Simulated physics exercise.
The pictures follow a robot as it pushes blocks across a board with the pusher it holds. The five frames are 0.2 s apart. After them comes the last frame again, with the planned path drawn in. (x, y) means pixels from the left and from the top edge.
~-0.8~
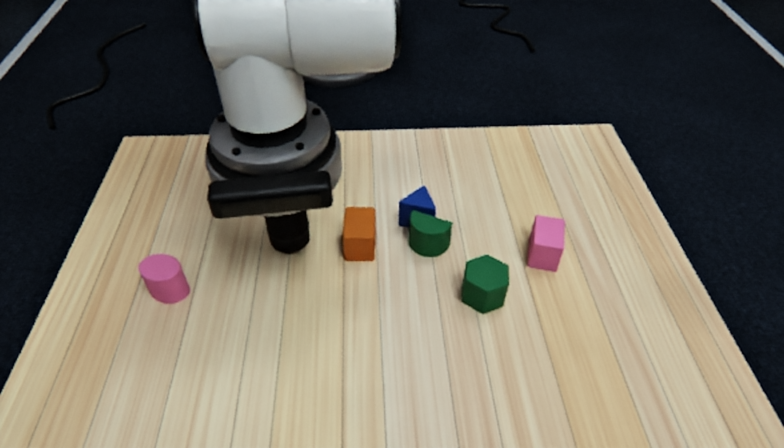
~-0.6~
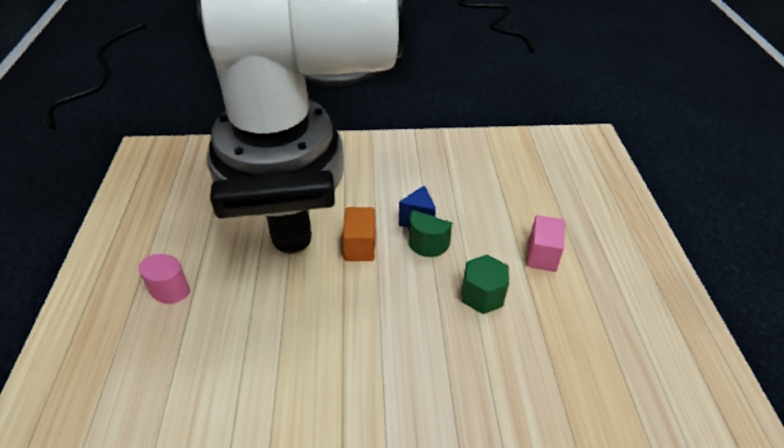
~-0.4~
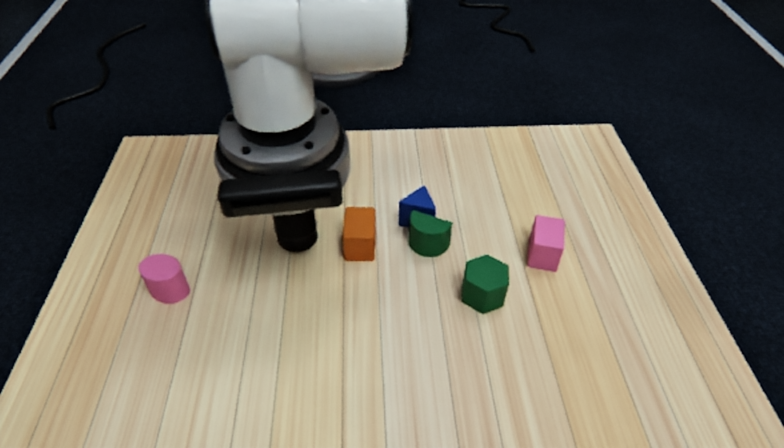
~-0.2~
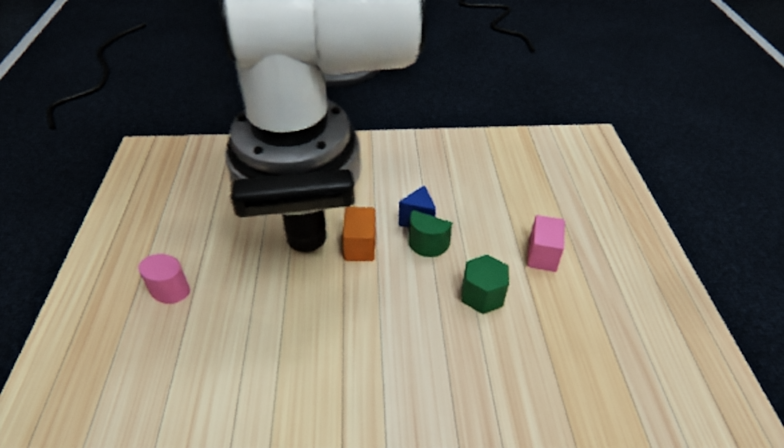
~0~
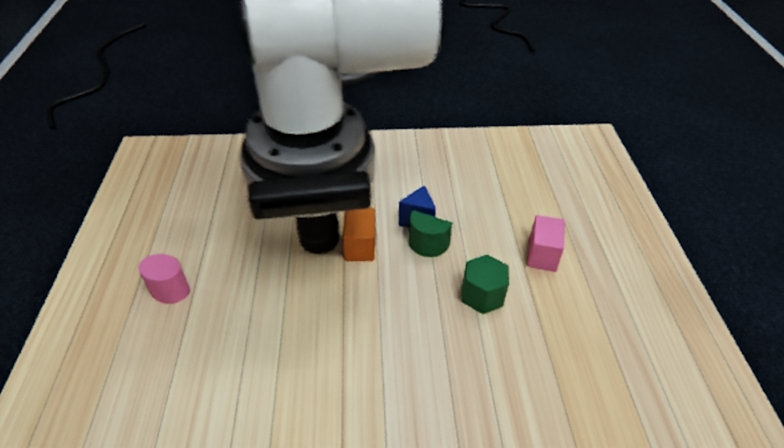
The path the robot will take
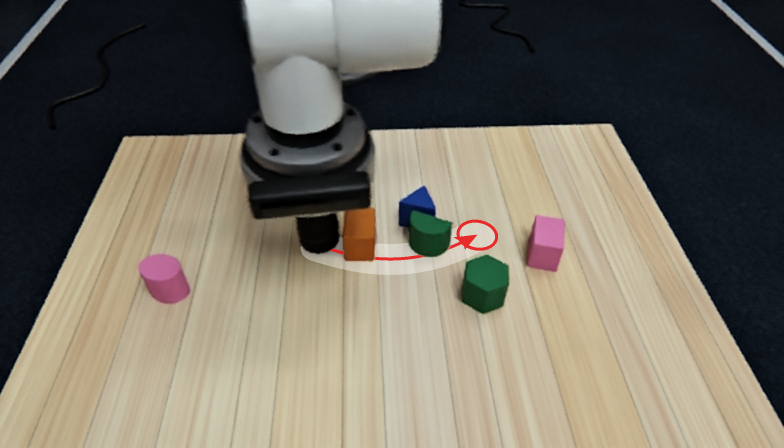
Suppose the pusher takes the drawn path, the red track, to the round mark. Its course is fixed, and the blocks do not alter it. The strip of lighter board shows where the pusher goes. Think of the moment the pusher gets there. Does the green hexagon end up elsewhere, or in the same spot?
Its place stays the same.
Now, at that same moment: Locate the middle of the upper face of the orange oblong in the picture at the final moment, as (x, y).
It sits at (508, 198).
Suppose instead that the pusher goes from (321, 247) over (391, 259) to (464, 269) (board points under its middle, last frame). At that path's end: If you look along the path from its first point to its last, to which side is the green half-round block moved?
Sideways shift: Left.
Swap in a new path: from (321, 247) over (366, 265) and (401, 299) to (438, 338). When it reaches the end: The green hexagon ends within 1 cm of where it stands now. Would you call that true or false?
That claim is true.
The line goes from (321, 247) through (374, 258) and (430, 254) to (477, 235).
What follows on the original path. One third of the way, pusher at (376, 252); orange oblong at (406, 221), turned 35° anticlockwise; green half-round block at (444, 221).
Two thirds of the way, pusher at (432, 247); orange oblong at (460, 214), turned 50° anticlockwise; blue triangle at (427, 192), turned 20° anticlockwise; green half-round block at (493, 206), turned 25° anticlockwise.
At the end, pusher at (478, 228); orange oblong at (508, 198), turned 40° anticlockwise; blue triangle at (427, 192), turned 20° anticlockwise; green half-round block at (537, 191), turned 25° anticlockwise; green hexagon unmoved; pink oblong unmoved.
